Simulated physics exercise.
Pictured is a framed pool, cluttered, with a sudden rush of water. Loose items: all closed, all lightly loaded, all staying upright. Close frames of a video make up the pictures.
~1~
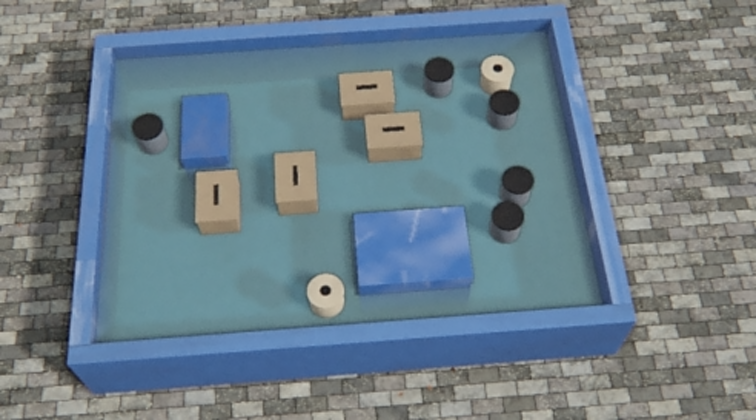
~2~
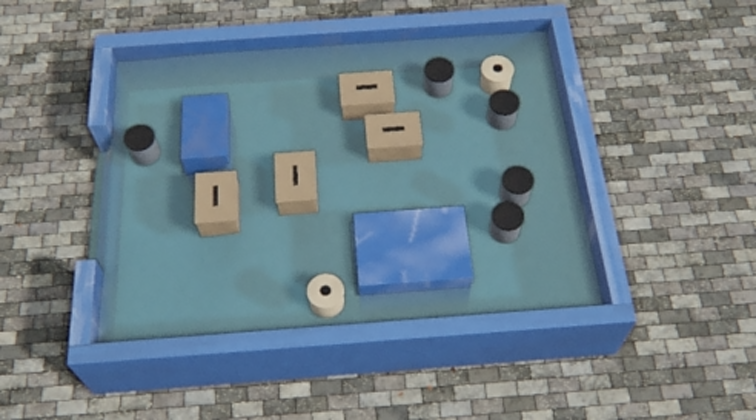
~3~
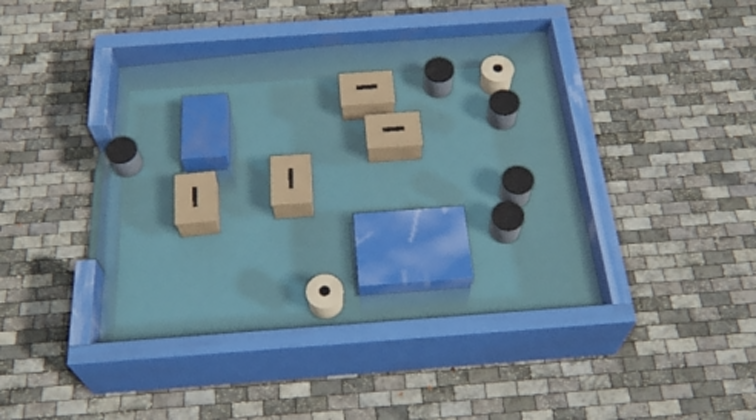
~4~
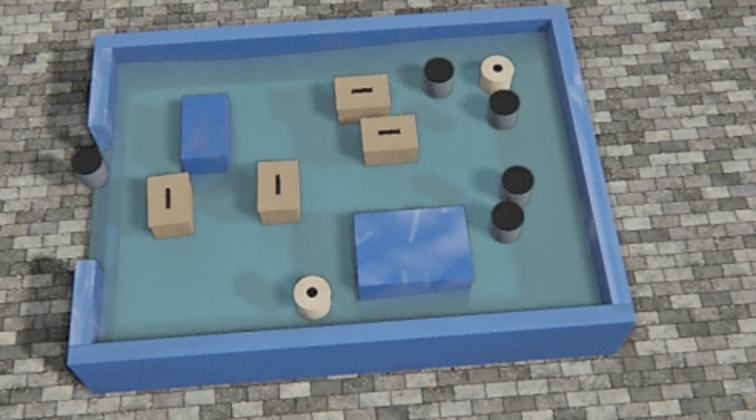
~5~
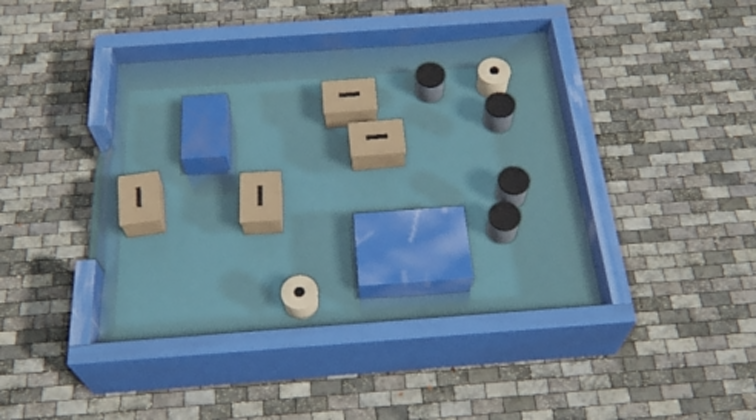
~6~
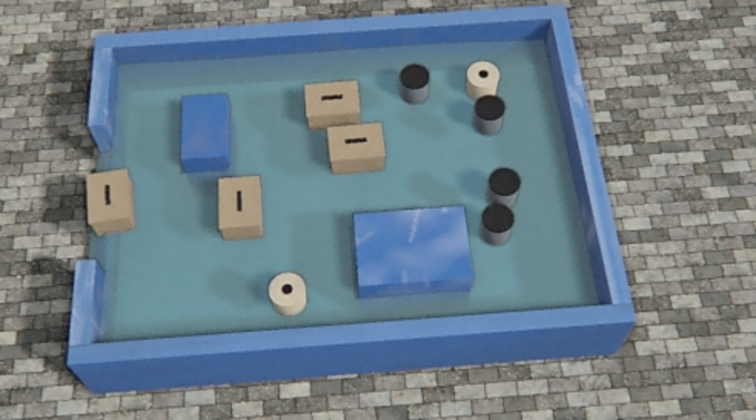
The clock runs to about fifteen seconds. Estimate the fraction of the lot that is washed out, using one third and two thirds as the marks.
The fraction is between one and two thirds.
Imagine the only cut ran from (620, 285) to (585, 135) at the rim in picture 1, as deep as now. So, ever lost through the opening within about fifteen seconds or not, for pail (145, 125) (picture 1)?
The outcome for it is not removed.
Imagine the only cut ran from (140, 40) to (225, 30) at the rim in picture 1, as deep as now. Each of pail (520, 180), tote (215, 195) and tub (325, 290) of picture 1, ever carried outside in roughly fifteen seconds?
First one never exits, second exits, third never exits.
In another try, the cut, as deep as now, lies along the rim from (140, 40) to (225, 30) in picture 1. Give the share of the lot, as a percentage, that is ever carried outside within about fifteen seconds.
It comes to some 30 per cent of the lot.
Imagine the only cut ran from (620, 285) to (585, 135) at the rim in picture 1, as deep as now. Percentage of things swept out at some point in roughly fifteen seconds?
Roughly 80 %.
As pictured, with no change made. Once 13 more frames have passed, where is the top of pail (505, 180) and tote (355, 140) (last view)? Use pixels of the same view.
The first should be around (444, 178) and the second around (224, 197).
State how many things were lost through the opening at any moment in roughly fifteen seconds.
That works out to 4.
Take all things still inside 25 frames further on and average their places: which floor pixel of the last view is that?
It lands somewhere near (348, 189).
A moment on, 2 of 11 are out; 9 afloat.
Next, 3 of 11 are out; 8 afloat.
Later, 4 of 11 are out; 7 afloat.
In the end, 4 of 11 are out; 7 afloat.
